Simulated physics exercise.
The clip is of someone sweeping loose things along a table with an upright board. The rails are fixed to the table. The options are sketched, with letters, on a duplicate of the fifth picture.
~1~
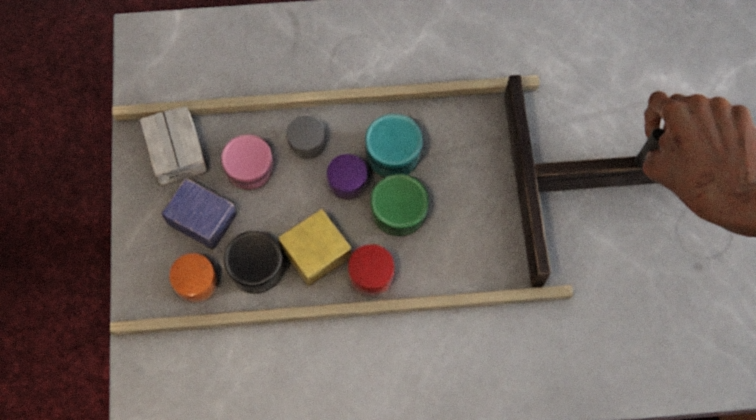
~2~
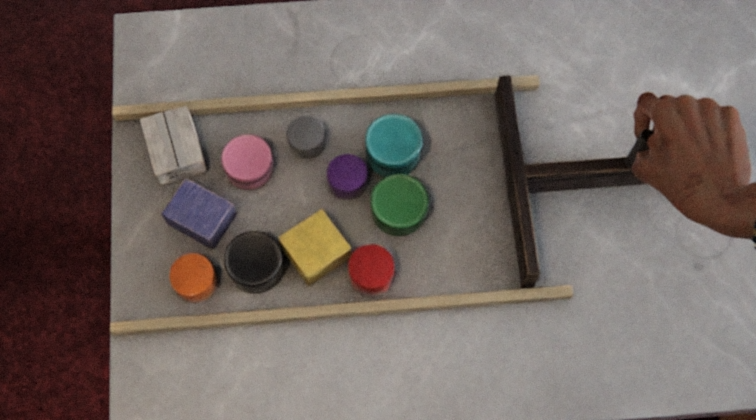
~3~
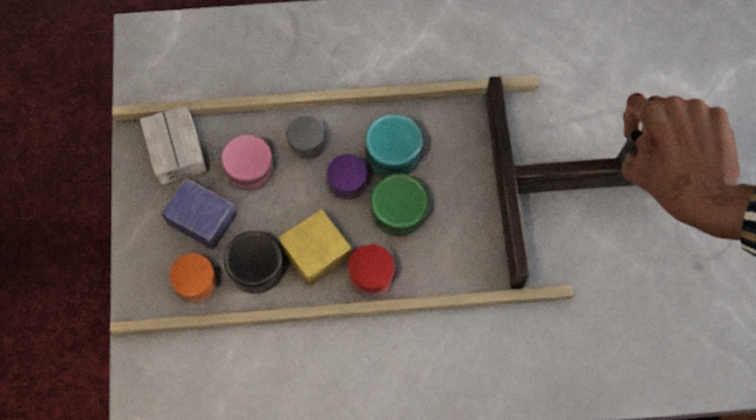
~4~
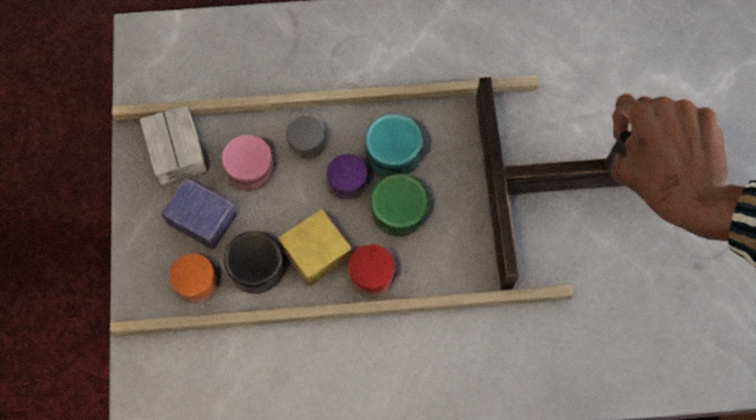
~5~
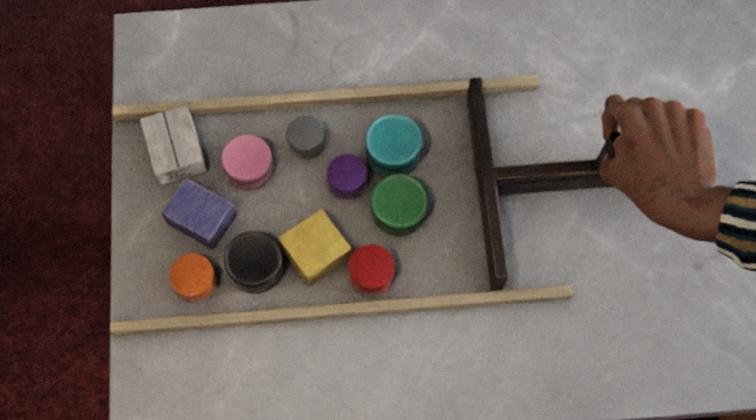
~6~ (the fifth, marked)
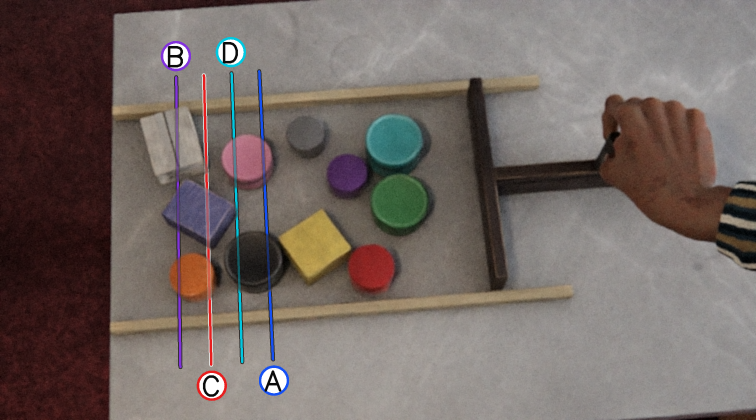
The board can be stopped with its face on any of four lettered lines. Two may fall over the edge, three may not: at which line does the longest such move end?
Line D.
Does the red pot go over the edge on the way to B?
No.
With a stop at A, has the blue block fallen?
By then, no.
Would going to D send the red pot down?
No.
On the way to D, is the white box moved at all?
Yes.
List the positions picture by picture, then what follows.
The first frame shows grey pot (306, 138); green tub (399, 206); black tub (254, 263).
The second frame shows board (519, 171); purple pot (347, 177).
The third frame shows board (509, 172); blue block (200, 214).
The fourth frame shows board (499, 173); red pot (371, 270).
The fifth frame shows board (489, 174); white box (174, 146); orange pot (194, 278); grey pot (306, 138).
On the marked copy, A at (266, 207); B at (178, 214); C at (207, 212); D at (237, 210).
Following D. Soon after the start, board (399, 180); turquoise tub (359, 149); purple pot (325, 182).
Later, board (306, 187); orange pot (142, 298); white box (165, 145).
In the end, board (237, 193); orange pot over the edge; white box (109, 144); one fallen.
As for the rest, A is within the limit but short; B drops five; C drops four.
